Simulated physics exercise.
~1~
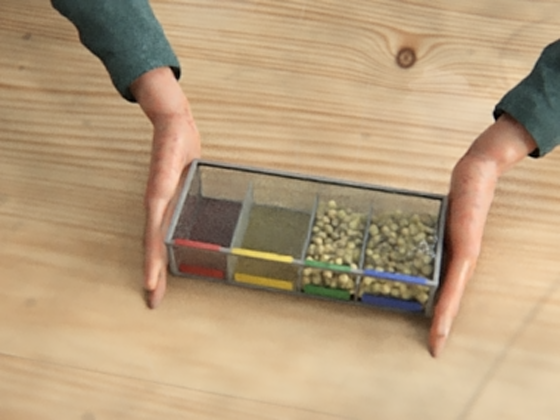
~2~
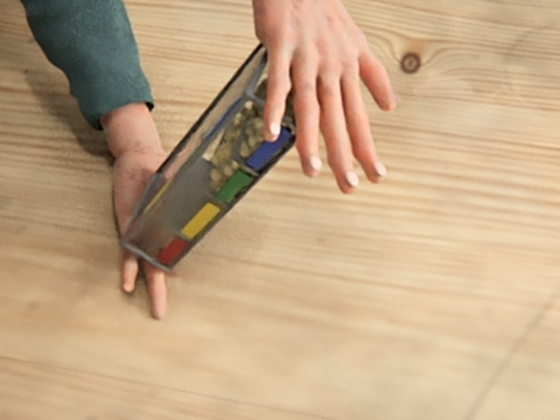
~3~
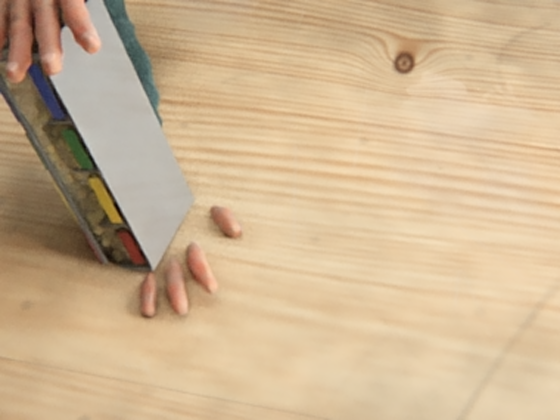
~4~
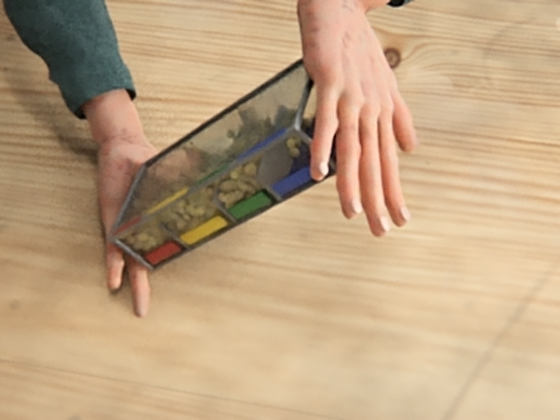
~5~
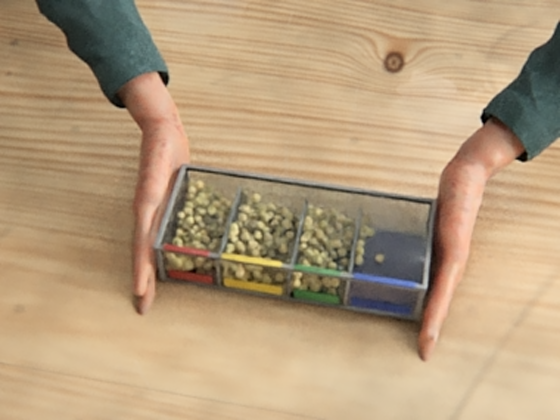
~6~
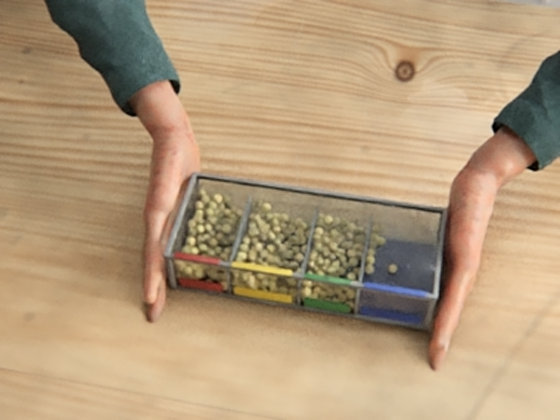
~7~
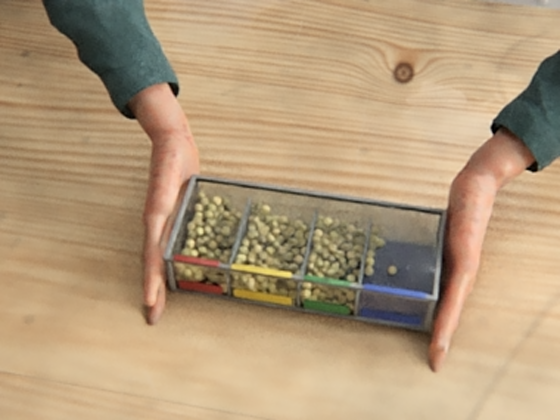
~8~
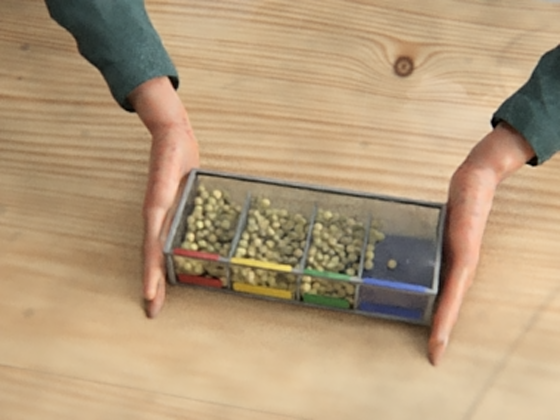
On a pale wooden tabletop seen from above, two hands in dark green sleeves hold a clear, lidded box with four compartments marked red, yellow, green and blue from left to right. Pale greenish beans fill mostly the green and blue compartments at the right. The hands tip the box up steeply onto its red end, past upright, so its grey underside shows and the beans shift toward red. They then lower it flat again. It ends held still, with beans heaped in the red, yellow and green compartments and the blue nearly empty.
